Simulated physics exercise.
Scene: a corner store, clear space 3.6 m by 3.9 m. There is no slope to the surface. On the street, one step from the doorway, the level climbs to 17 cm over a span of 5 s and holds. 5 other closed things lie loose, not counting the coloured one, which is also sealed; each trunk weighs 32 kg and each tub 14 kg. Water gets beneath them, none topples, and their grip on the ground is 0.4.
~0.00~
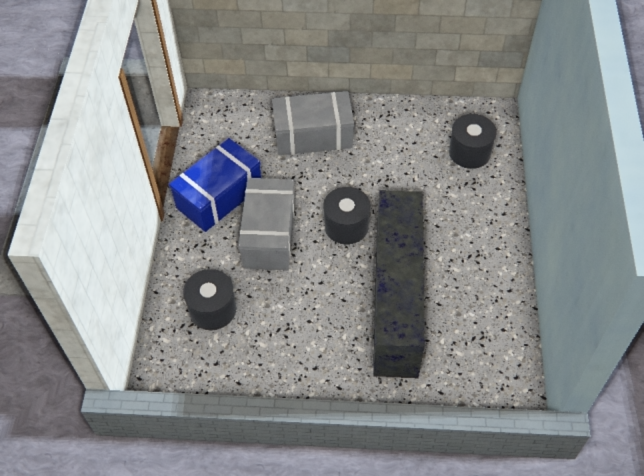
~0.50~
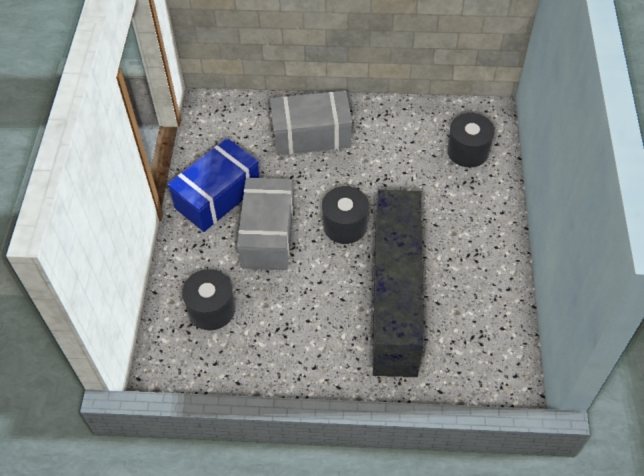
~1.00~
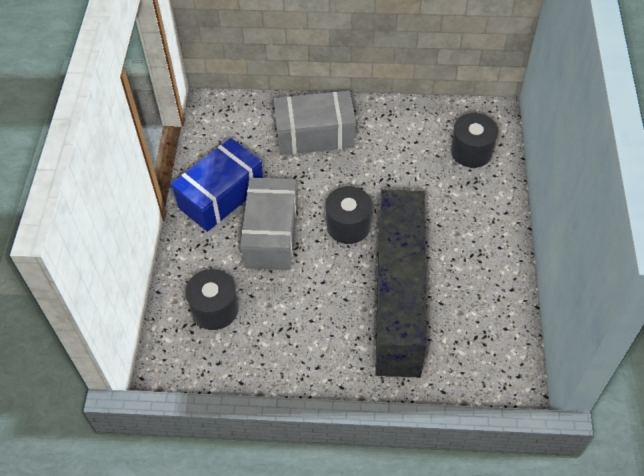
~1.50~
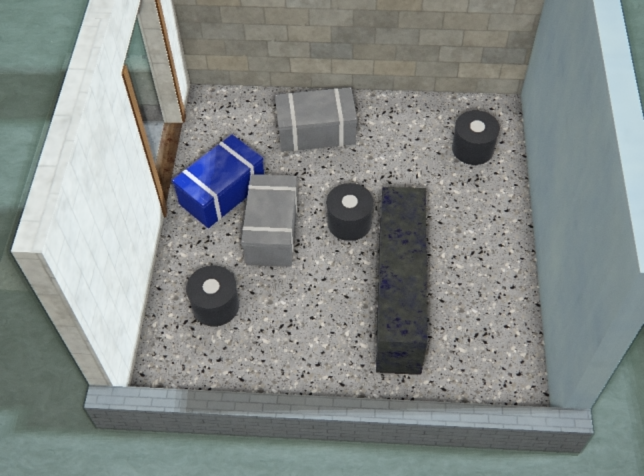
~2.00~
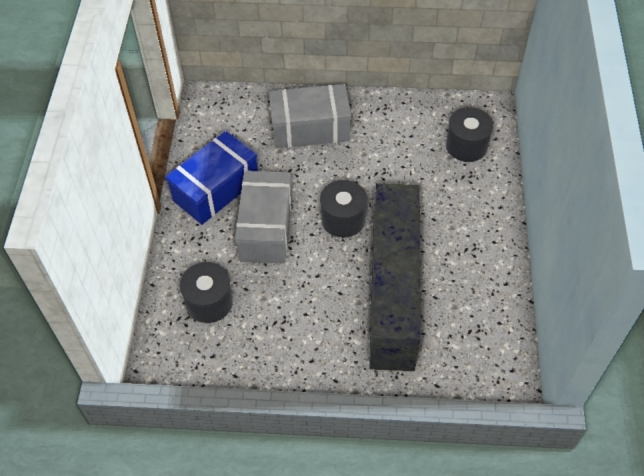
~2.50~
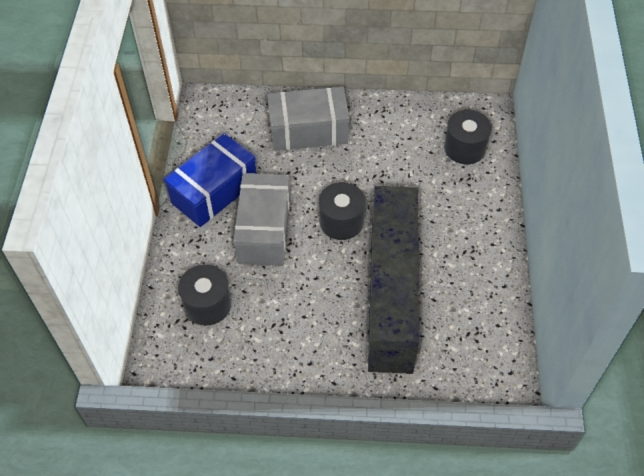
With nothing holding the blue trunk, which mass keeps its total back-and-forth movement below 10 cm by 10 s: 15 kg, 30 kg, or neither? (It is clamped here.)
Pretty sure neither figure cuts it.
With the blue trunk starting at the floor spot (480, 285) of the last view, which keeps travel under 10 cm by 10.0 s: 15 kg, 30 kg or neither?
Note: Heavier only OK.
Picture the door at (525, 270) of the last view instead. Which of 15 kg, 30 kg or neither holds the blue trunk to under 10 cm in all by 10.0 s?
Then the lower weight is enough.
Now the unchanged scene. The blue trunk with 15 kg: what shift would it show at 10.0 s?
100 cm.
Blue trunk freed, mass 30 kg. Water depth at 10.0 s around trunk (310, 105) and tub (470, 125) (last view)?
Depth approx. 6 cm / 8 cm.
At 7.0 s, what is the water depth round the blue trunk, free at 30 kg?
Around 7 cm.
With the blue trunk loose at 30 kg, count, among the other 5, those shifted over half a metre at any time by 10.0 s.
Result: 0.
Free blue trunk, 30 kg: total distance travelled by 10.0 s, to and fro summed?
It covers some 50 cm altogether.
After 3.5 s the blue trunk would be 3 cm from its start with 15 kg and 0 cm from its start with 30 kg; 3 cm of water round it then.
After 4.5 s the blue trunk would be 10 cm from its start with 15 kg and 4 cm from its start with 30 kg; 4 cm of water round it then.
After 7.0 s the blue trunk would be 64 cm from its start with 15 kg and 29 cm from its start with 30 kg; 7 cm of water round it then.
After 10.0 s the blue trunk would be 91 cm from its start with 15 kg and 44 cm from its start with 30 kg; 7 cm of water round it then.
